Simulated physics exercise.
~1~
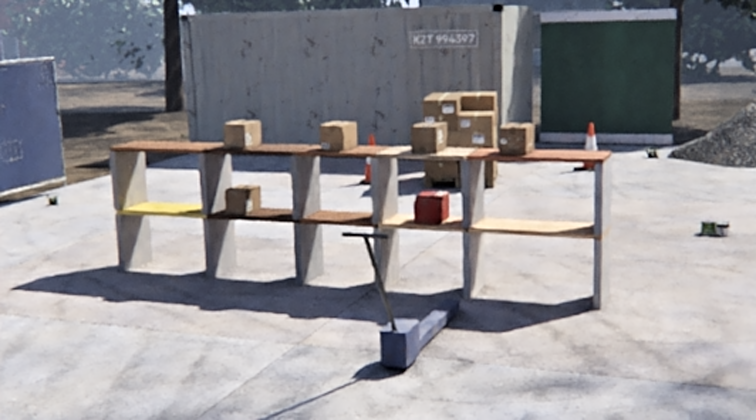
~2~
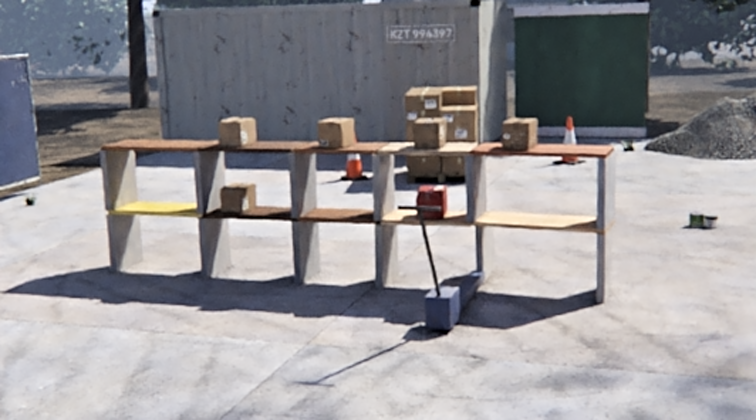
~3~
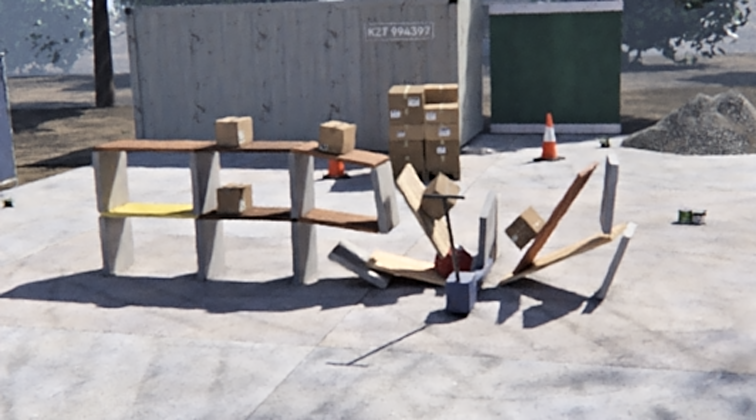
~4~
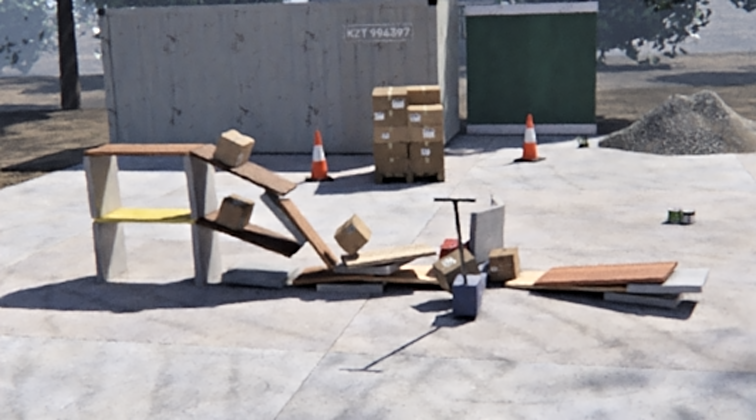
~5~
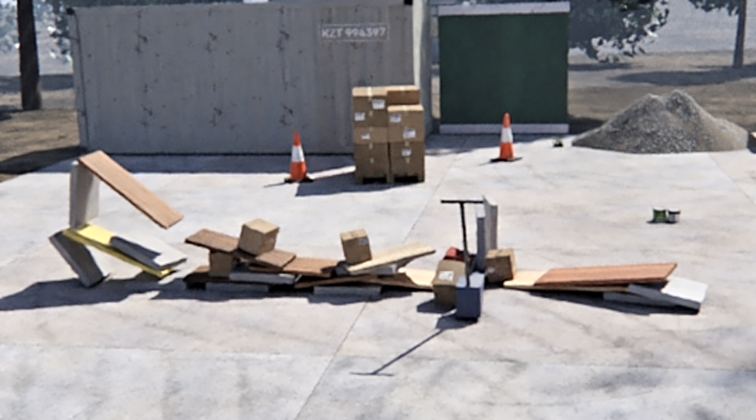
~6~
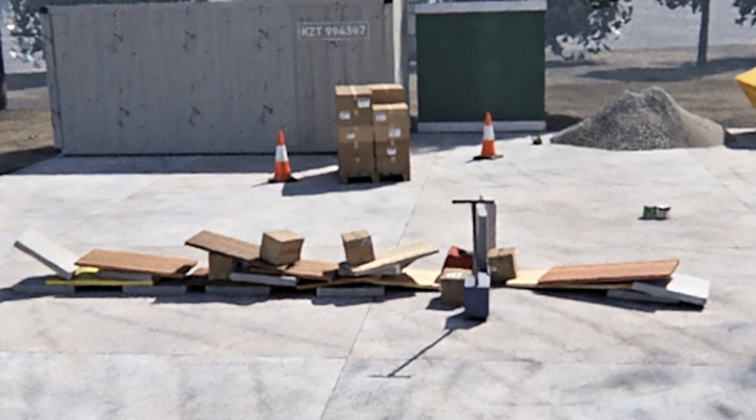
In a paved yard, a small wheeled jack slid into the foot of a long two-tier shelf holding cartons, and the right side collapsed first, then the rest toppled leftward until boards, uprights and boxes lay strewn low across the ground.
